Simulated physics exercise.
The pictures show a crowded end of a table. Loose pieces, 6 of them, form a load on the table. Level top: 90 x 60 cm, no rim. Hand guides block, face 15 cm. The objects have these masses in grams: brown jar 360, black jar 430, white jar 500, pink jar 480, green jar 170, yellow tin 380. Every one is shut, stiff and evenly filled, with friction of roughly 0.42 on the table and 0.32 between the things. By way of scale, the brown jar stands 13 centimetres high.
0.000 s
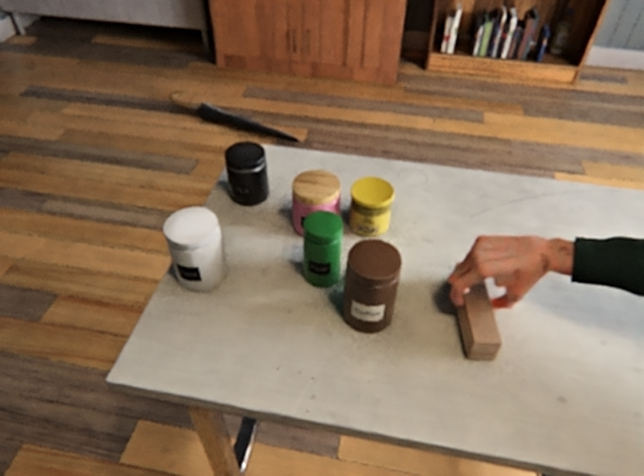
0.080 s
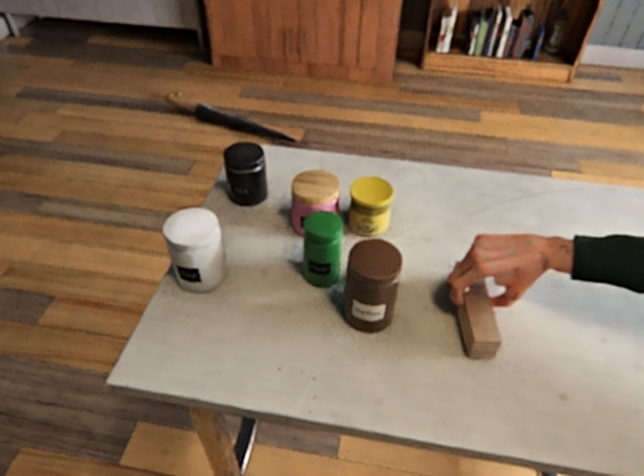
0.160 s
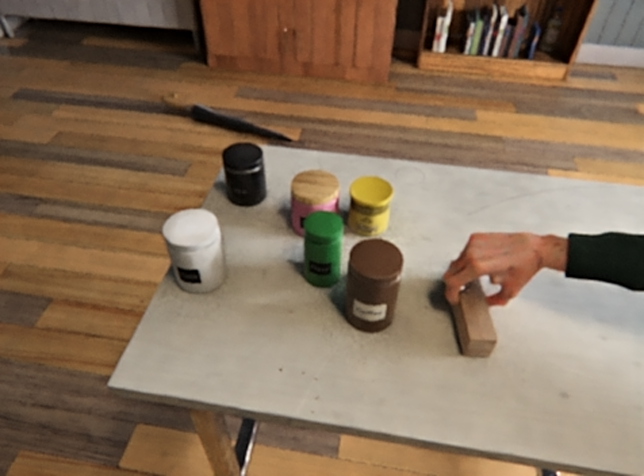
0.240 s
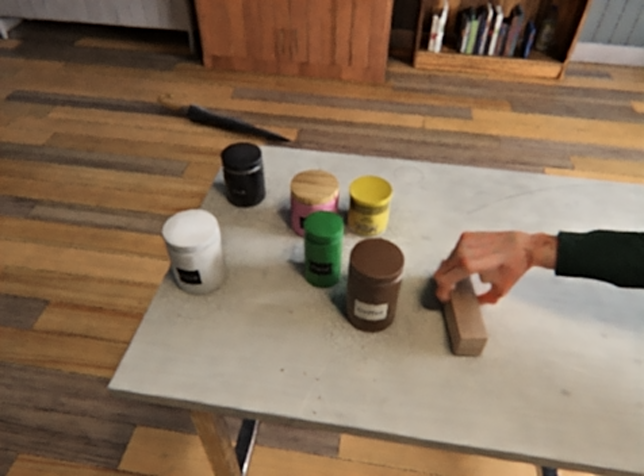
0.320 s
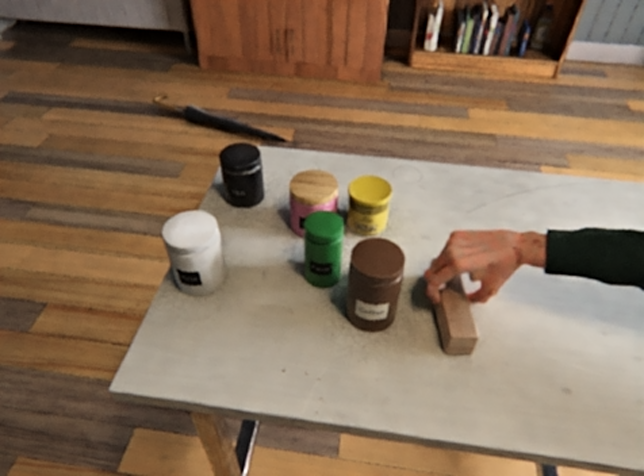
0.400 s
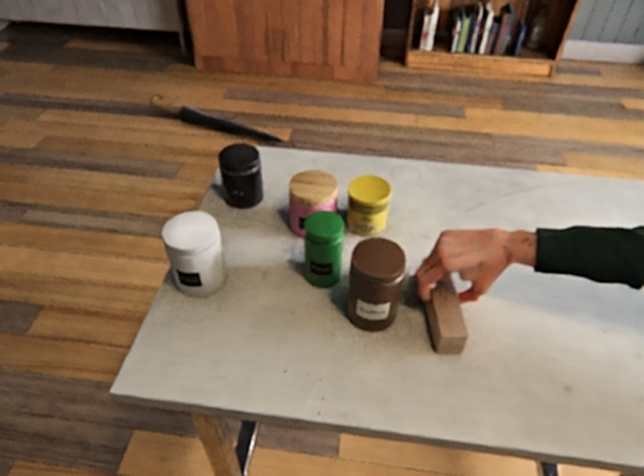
On a pale tabletop, a hand sliding a small wooden block slowly left toward a brown jar, the clustered closed containers staying still.
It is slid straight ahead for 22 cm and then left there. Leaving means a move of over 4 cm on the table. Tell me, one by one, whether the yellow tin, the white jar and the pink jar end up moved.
One by one: The yellow tin remains close by. The white jar remains close by. The pink jar remains close by.
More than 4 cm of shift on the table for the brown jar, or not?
As for the brown jar, it gets displaced.
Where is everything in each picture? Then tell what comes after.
Block slid 0 cm; yellow tin (371, 208); white jar (197, 250); pink jar (316, 205), in the first frame.
Block slid 0 cm; green jar (323, 250); brown jar (372, 287), in the second frame.
Block slid 1 cm; black jar (245, 175); green jar (323, 250), in the third frame.
Block slid 2 cm; brown jar (373, 286); black jar (244, 175), in the fourth frame.
Block slid 4 cm; green jar (323, 250); brown jar (374, 286), in the fifth frame.
Block slid 5 cm; yellow tin (368, 206); white jar (196, 255); pink jar (313, 205), in the sixth frame.
After 0.70 s, block slid 11 cm.
After 1.00 s, block slid 17 cm; brown jar slid 7 cm.
After 1.10 s, block slid 19 cm; brown jar slid 9 cm.
After 1.30 s, block slid 22 cm; brown jar slid 12 cm; green jar slid 4 cm.
At rest (1.7 s), not toppled but over 4 cm from the start, brown jar; the other 5 in place, give or take 4 cm. Seen from the same camera at the end, yellow tin near (368, 206), white jar near (196, 255).
